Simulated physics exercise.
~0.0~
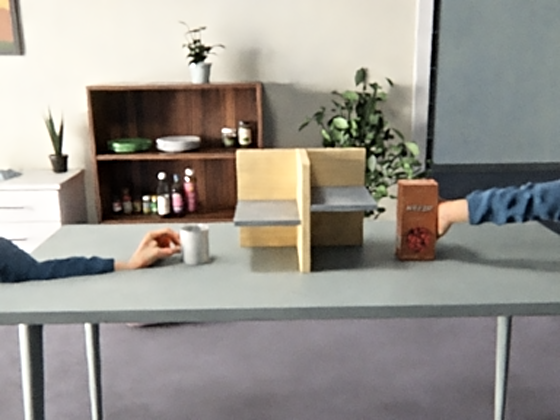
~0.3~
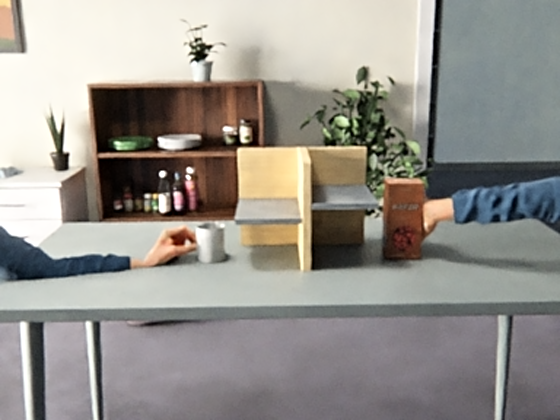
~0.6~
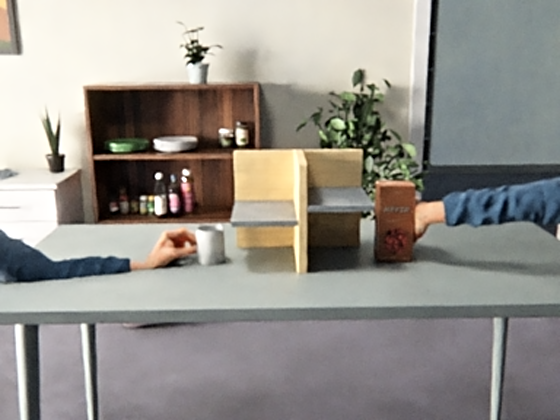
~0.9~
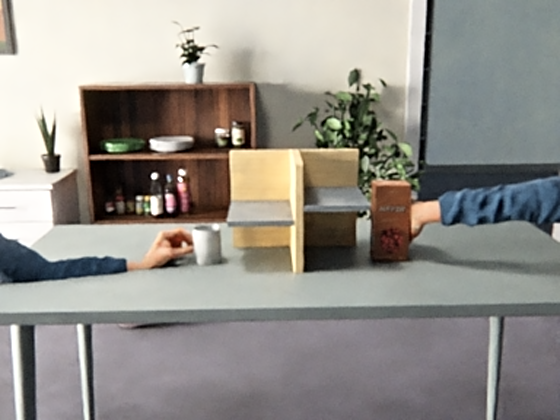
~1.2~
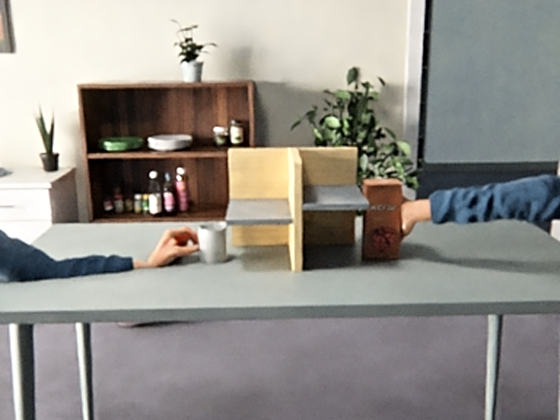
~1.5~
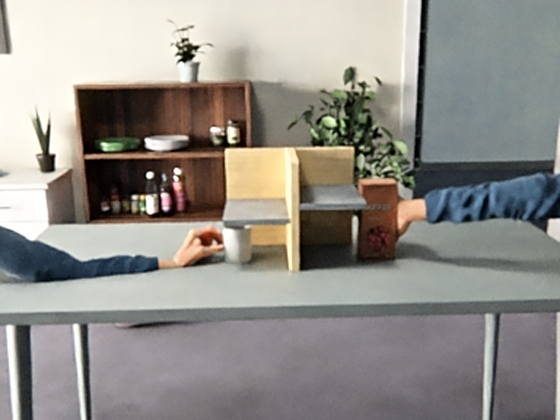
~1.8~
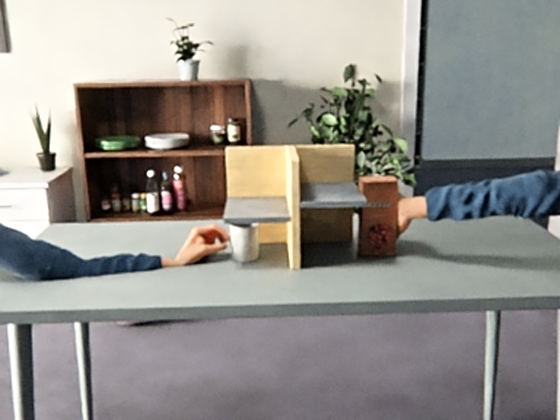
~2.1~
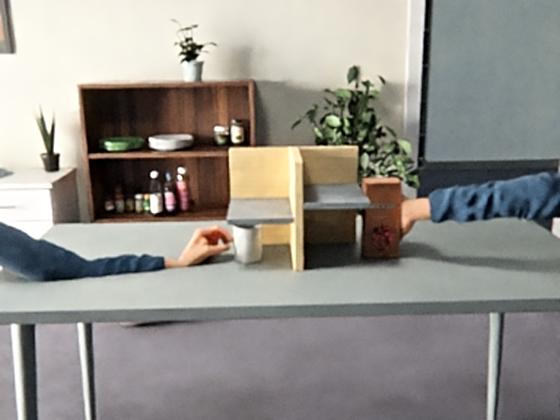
Two hands sliding objects toward a wooden stand on a table, the white beaker going under its shelf, the orange carton stopping.
